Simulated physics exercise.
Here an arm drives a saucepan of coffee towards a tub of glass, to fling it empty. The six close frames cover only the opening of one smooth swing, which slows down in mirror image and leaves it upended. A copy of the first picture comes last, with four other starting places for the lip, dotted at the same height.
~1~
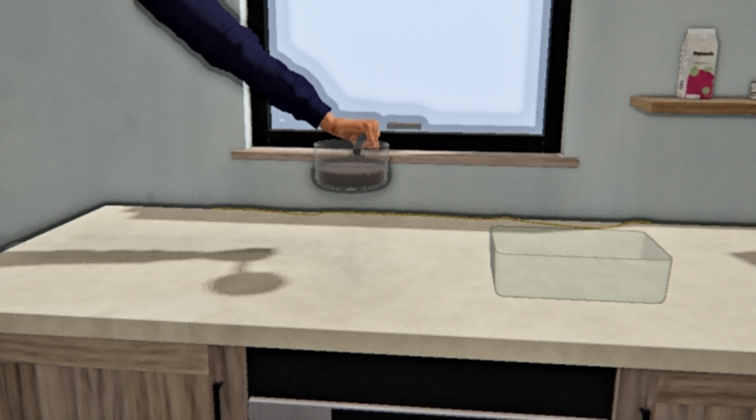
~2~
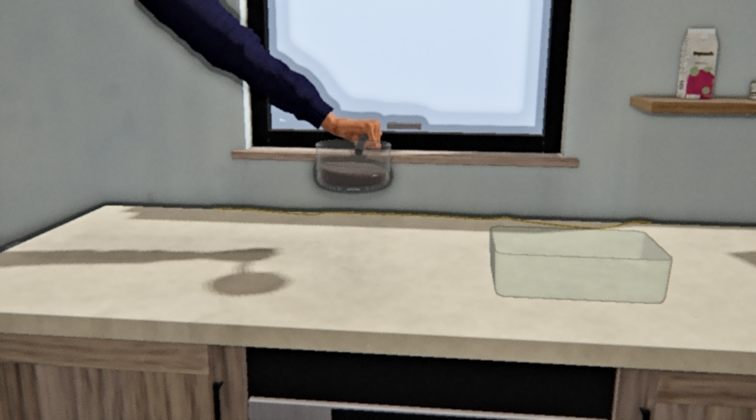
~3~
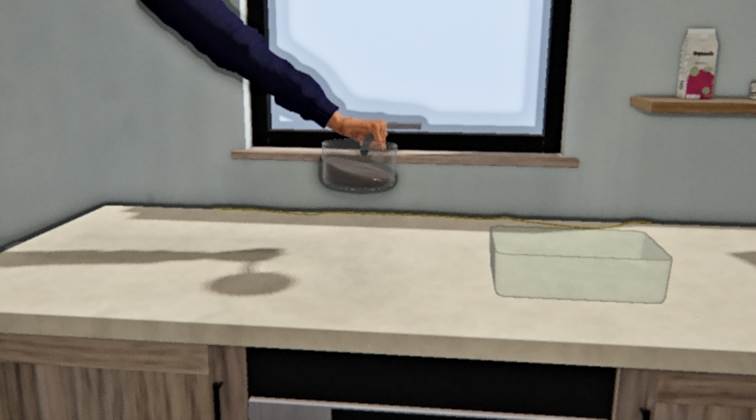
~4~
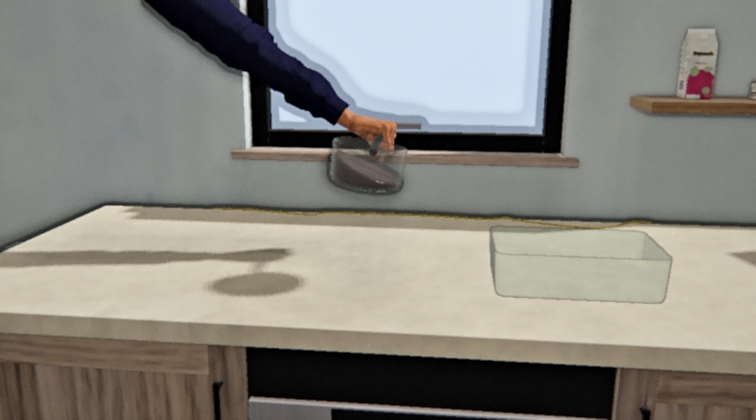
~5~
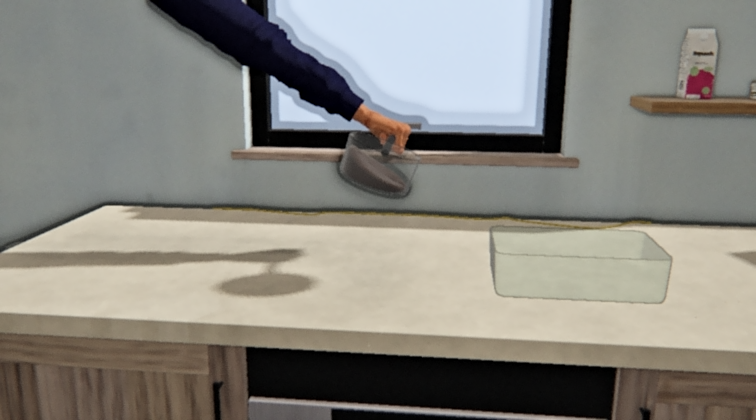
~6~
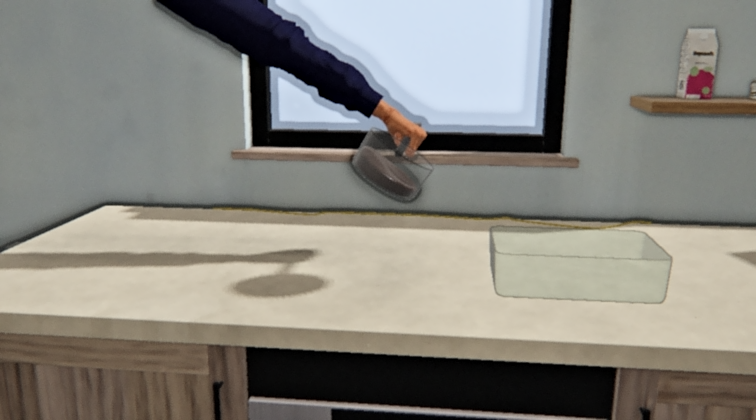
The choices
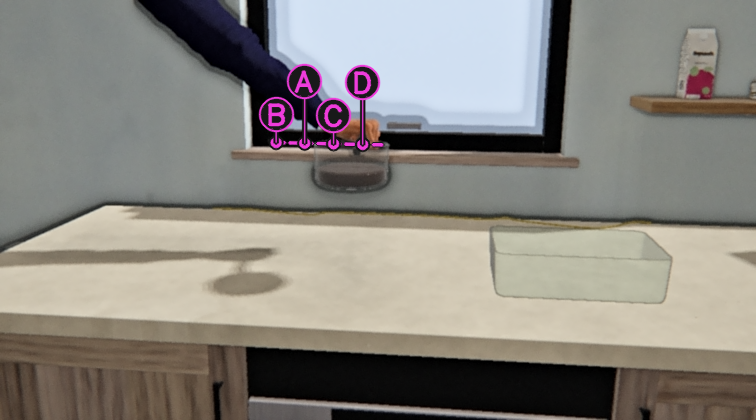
The clip shows a dark-sleeved arm holding a clear round container of dark liquid above a pale countertop, moving it slightly right and tilting it increasingly, while a clear rectangular tub sits still on the counter to the right.
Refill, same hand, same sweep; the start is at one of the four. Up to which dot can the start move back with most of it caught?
Choose D.
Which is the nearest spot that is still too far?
Spot C.
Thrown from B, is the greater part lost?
Yes, it does.
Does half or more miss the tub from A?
Yes, that goes wrong.
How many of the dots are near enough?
One of them.
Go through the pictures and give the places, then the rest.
In the first picture, upright, lip at (387, 145); tub from (494, 295) to (665, 303); nothing has left yet.
In the second picture, upright, lip at (389, 145); nothing has left yet.
In the third picture, upright, lip at (395, 146); nothing has left yet.
In the fourth picture, tipped about 8°, lip at (406, 150); nothing has left yet.
In the fifth picture, tipped about 19°, lip at (419, 158); nothing has left yet.
In the sixth picture, tipped about 32°, lip at (433, 168); nothing has left yet.
In magenta, A at (304, 143); B at (276, 142); C at (333, 143); D at (362, 144).
For spot A, about 0 % lands in the tub, 98 % falls short.
For spot B, about 0 % lands in the tub, 100 % falls short.
For spot C, about 17 % lands in the tub, 78 % falls short and 5 % goes beside or beyond.
For spot D, about 63 % lands in the tub, 24 % falls short and 13 % goes beside or beyond.
